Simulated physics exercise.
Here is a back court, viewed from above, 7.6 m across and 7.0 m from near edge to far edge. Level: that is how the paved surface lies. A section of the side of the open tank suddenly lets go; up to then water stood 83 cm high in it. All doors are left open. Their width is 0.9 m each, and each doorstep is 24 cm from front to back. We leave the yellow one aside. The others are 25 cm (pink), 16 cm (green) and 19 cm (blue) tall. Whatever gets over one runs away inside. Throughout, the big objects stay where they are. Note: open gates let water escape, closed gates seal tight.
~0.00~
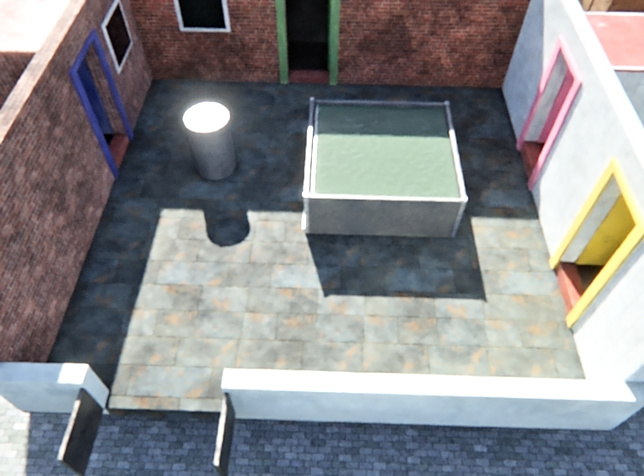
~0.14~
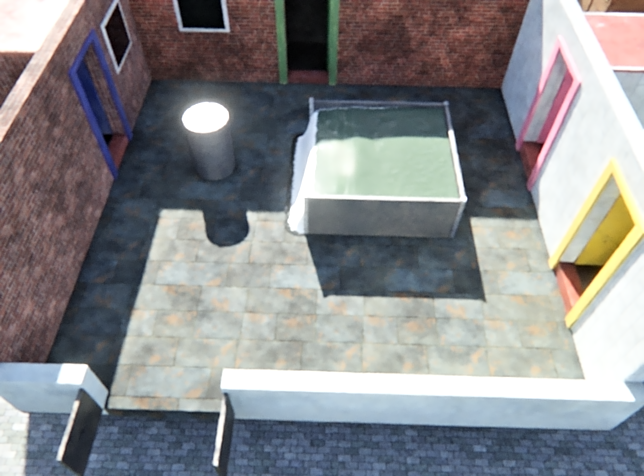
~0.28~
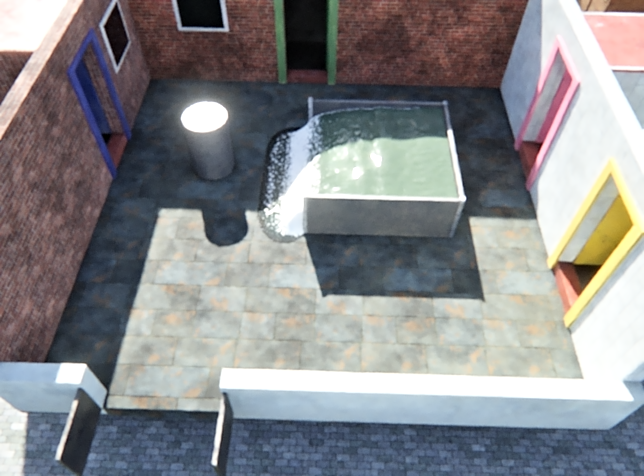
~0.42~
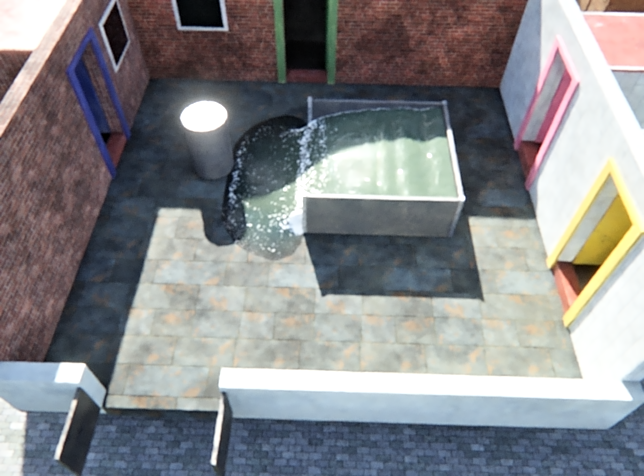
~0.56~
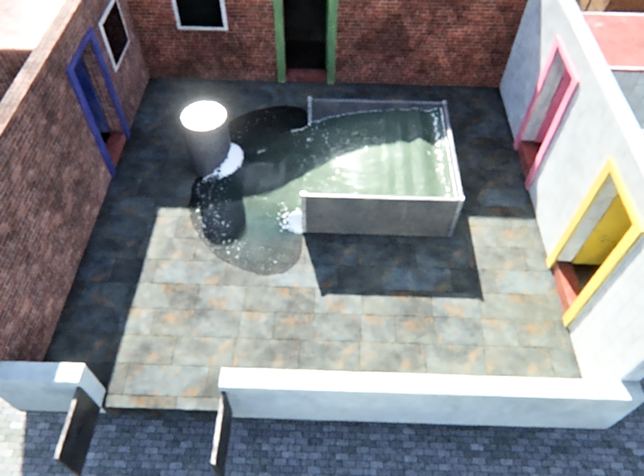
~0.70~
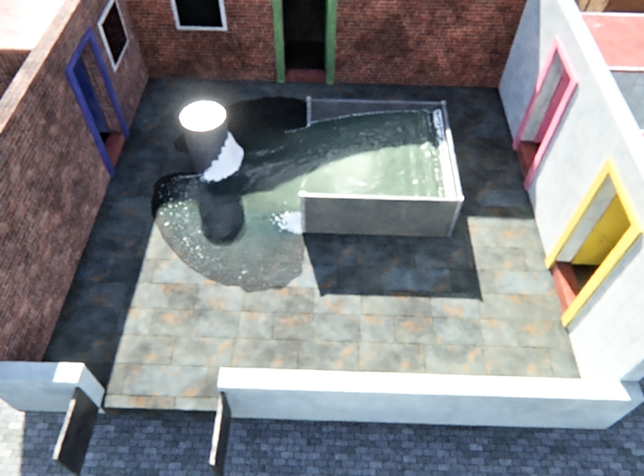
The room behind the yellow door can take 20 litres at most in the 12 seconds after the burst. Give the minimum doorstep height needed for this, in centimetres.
Roughly 7 centimetres.
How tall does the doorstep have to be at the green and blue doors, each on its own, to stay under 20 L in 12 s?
About 9.5 cm at green and about 19 cm at blue.
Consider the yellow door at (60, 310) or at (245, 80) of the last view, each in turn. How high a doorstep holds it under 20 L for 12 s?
Minimums: Roughly 24 cm and 24 cm.
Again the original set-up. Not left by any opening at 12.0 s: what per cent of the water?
Remaining share: Around 78 %.
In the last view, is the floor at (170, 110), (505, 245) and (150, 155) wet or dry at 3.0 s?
So the three spots come out swamped, spared, swamped, in that order.
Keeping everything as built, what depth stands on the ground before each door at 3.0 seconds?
In cm: Pink 0, yellow 0, green 5, blue 14.
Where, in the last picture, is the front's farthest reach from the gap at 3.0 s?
Look about (33, 387) in the last picture.
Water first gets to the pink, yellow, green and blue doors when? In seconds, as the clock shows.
Arrival: Pink 6.5 s, yellow 6.0 s, green 1.3 s, blue 1.2 s.
After 1.4 s water covers 35 % of the floor, deepest (54 cm) near (242, 168); it has not reached the yellow door.
After 3.0 s water covers 45 % of the floor, deepest (52 cm) near (38, 374); it has not reached the yellow door.
After 12.0 s water covers 100 % of the floor, deepest (16 cm) near (511, 137); 9 cm at the yellow door, 0 litres in over its 22 cm doorstep.
At the yellow door as built, the water arrived by 5.9 s and peaked near 11 cm at 8.8 s.
With a doorstep of 6 cm, 35 litres would have come in within the 12 s; with 8.5 cm, 8 litres. So under 20 litres takes about 7 cm.
